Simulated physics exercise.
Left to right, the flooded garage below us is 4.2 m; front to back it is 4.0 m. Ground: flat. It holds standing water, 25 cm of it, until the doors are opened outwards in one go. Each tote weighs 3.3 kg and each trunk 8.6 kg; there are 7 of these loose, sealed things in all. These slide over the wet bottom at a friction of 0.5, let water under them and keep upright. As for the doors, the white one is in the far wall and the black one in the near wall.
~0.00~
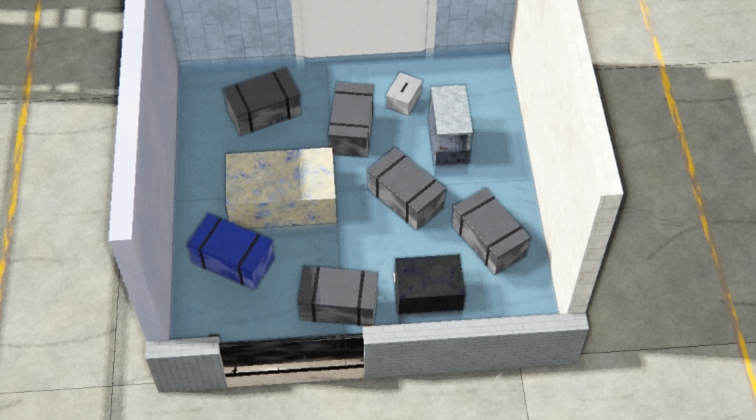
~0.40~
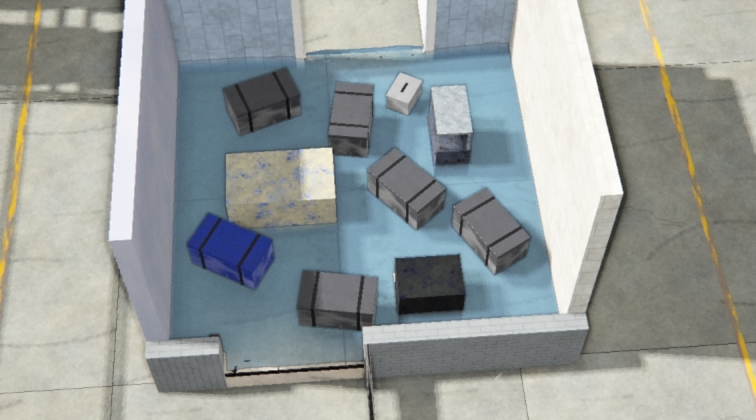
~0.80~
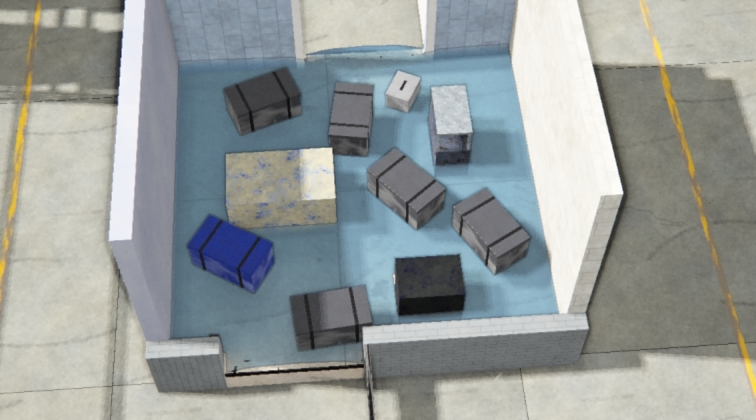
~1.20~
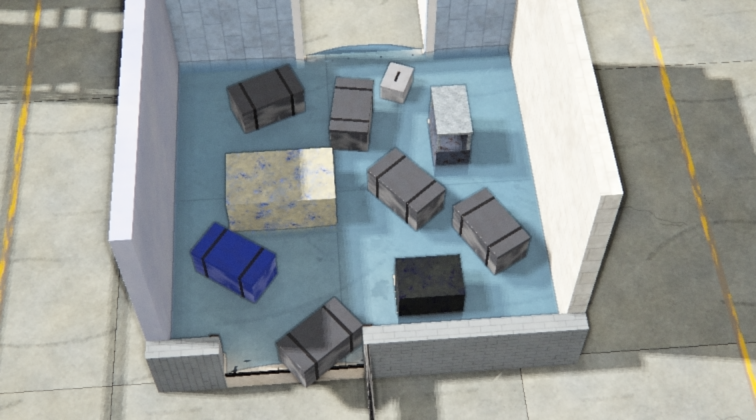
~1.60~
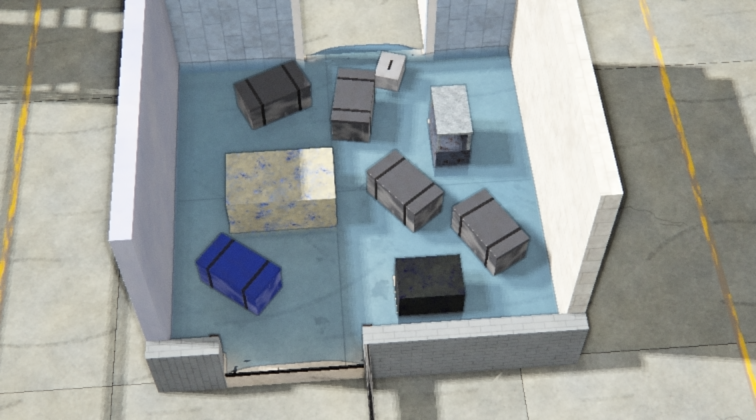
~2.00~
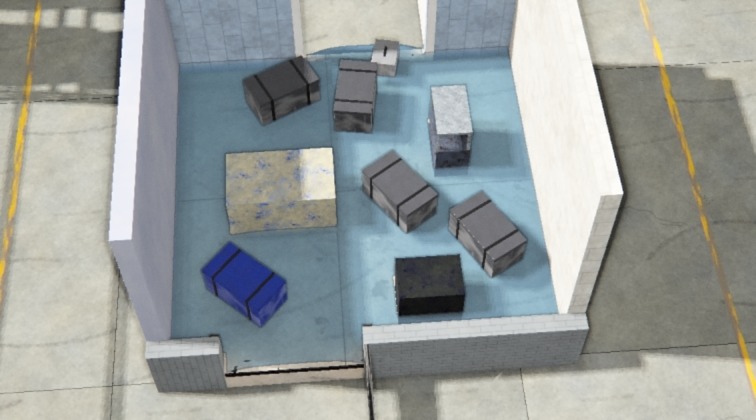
The flooded garage's white far door and black near door opened, then a gray trunk swung around and floated out the near doorway while the blue trunk and small white box drifted slightly.
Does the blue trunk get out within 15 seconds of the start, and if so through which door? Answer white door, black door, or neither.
For the blue trunk, black doorway.
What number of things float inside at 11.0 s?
I count 2.
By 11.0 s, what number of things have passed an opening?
By that point, 5.
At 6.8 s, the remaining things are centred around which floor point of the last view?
About (390, 236).
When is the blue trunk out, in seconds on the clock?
At about 4.0 s.
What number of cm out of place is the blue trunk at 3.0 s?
80 cm or so by then.
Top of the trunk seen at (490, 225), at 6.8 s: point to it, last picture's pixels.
By that time it sits near (425, 222).
After 3.0 s the blue trunk is near (250, 310), 0.8 m from its start, afloat; 2 of 7 are out; 5 afloat.
After 6.8 s the blue trunk has gone out by the black door; 5 of 7 are out; 2 afloat.
After 11.0 s the blue trunk has gone out by the black door; 5 of 7 are out; 2 afloat.
After 15.0 s the blue trunk has gone out by the black door; 5 of 7 are out; 2 afloat.
